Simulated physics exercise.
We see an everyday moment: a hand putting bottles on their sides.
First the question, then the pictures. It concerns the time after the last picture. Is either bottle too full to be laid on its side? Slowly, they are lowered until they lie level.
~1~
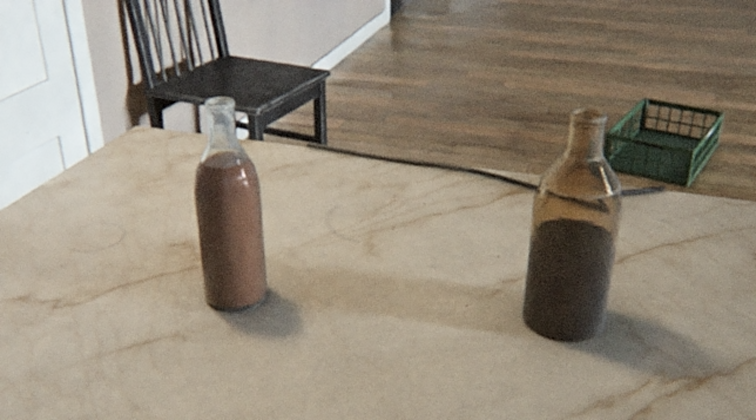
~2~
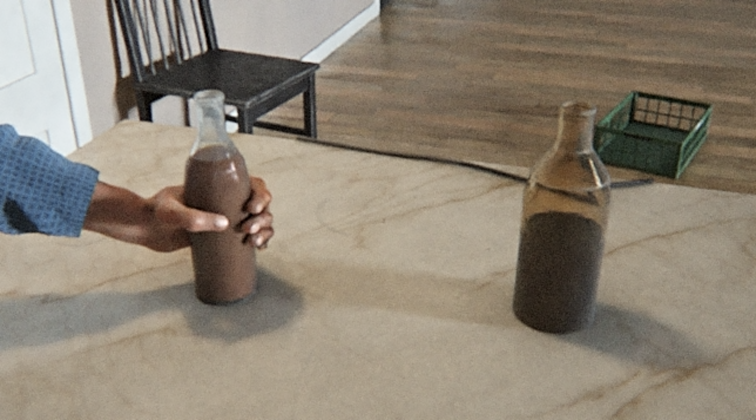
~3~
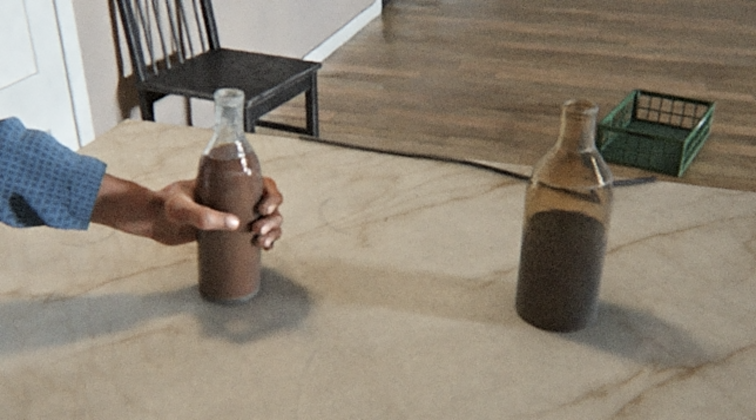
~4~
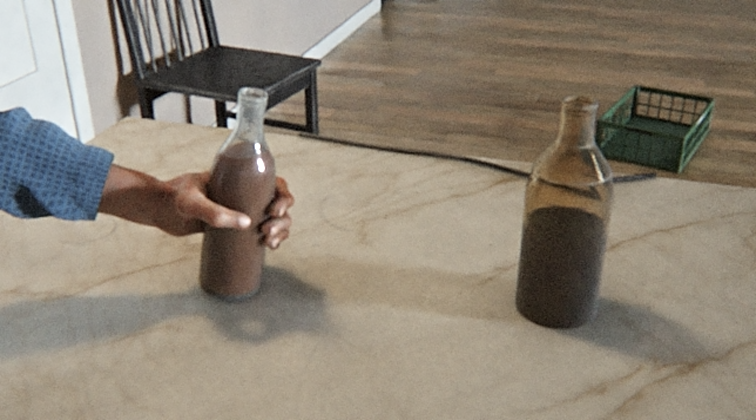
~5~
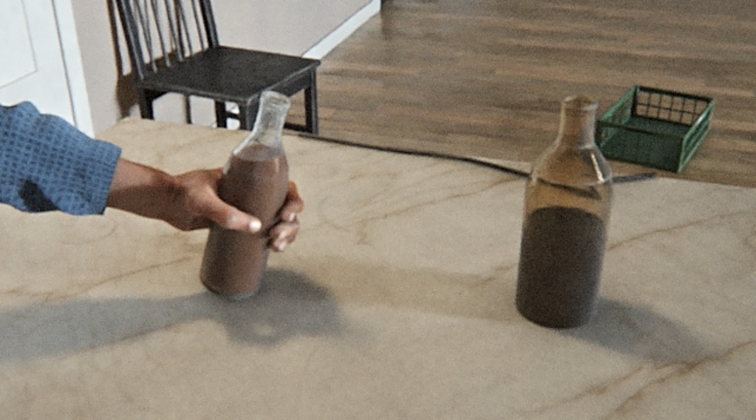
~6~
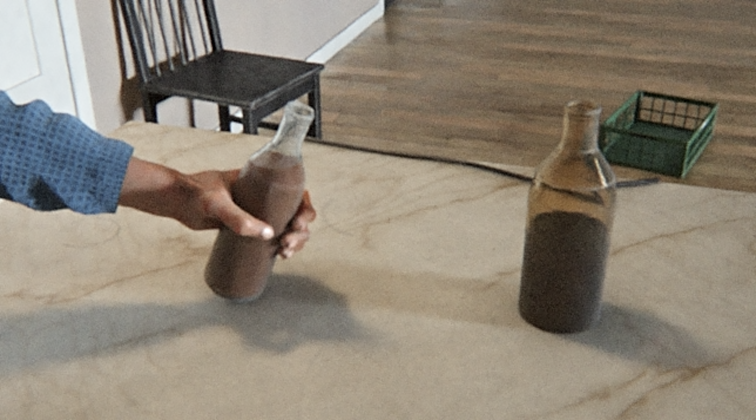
Left: Too full, it spills; right: Too full, it spills.
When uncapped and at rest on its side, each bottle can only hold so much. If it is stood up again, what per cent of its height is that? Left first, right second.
The first can go to 22 per cent and the second to 24 per cent.
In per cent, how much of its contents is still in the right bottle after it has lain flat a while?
Something like 55 percent stays in.
Soon after, the left bottle is nearly down; left bottle, nothing comes out.
Later, the left bottle lies flat; left bottle, it is running out of the neck.
In the end, both lie flat; left bottle, it is running out of the neck; right bottle, it is running out of the neck.
